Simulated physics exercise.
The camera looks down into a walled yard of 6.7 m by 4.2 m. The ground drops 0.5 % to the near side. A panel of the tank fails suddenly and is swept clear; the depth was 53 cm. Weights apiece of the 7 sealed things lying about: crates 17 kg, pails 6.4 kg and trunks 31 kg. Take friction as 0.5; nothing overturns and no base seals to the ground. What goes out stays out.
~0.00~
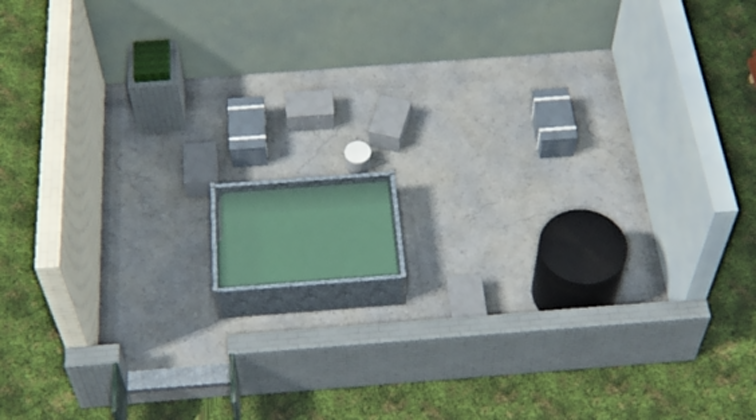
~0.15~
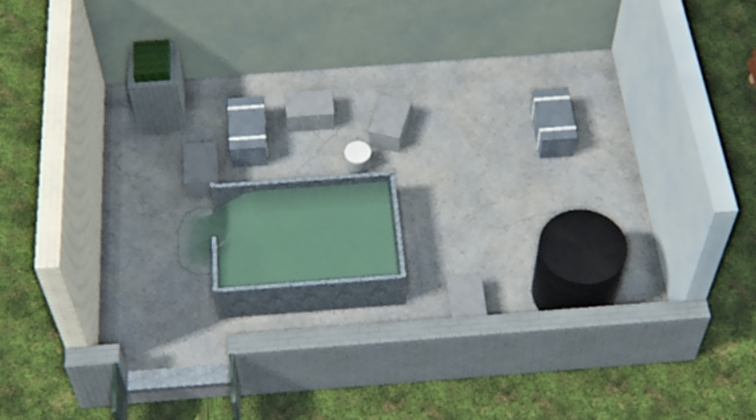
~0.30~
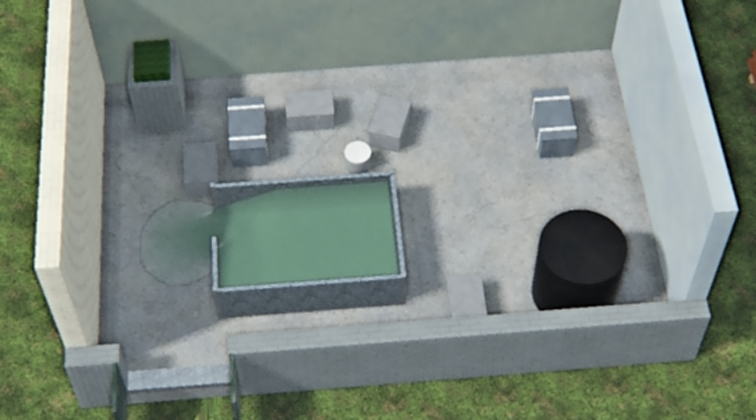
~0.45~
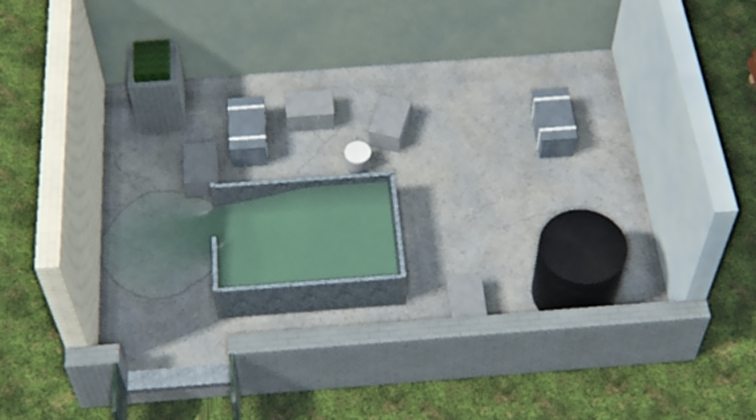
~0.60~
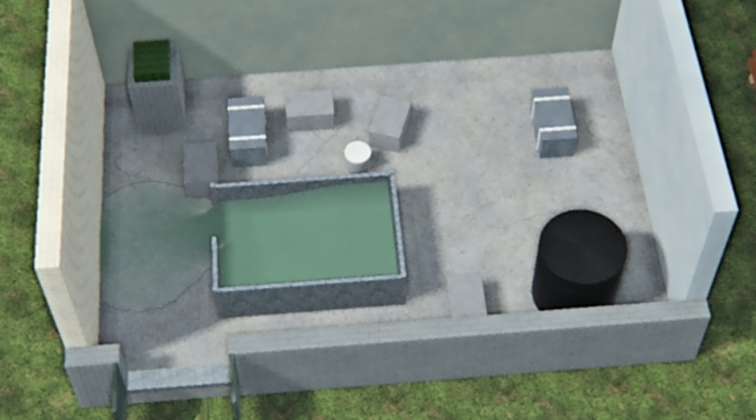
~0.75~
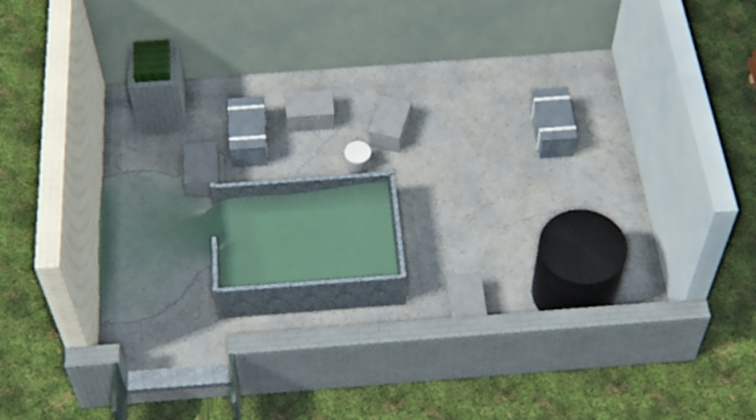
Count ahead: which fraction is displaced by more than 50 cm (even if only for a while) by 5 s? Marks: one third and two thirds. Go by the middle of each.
That comes to under a third.
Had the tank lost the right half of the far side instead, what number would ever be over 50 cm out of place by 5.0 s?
Then 3.
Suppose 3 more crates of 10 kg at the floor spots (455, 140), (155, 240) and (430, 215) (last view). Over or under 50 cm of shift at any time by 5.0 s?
In turn: Less, more, less.
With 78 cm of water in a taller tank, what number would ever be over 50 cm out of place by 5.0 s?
In that case 4 of them.
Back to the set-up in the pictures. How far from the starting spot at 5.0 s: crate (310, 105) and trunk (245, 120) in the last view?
In that order: 10 cm, 40 cm.
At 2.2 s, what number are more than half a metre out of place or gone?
0 of them.
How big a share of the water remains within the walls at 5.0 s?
Some 88 per cent remains.
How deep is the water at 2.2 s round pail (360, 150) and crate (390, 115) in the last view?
Roughly 0 and 0 cm.
After 1.1 s 0 of 7 are over 50 cm from their spots; 0 afloat.
After 2.2 s 0 of 7 are over 50 cm from their spots; 0 afloat.
After 3.5 s 0 of 7 are over 50 cm from their spots; 0 afloat.
After 5.0 s 0 of 7 are over 50 cm from their spots, and 0 have been at some point; 1 afloat.
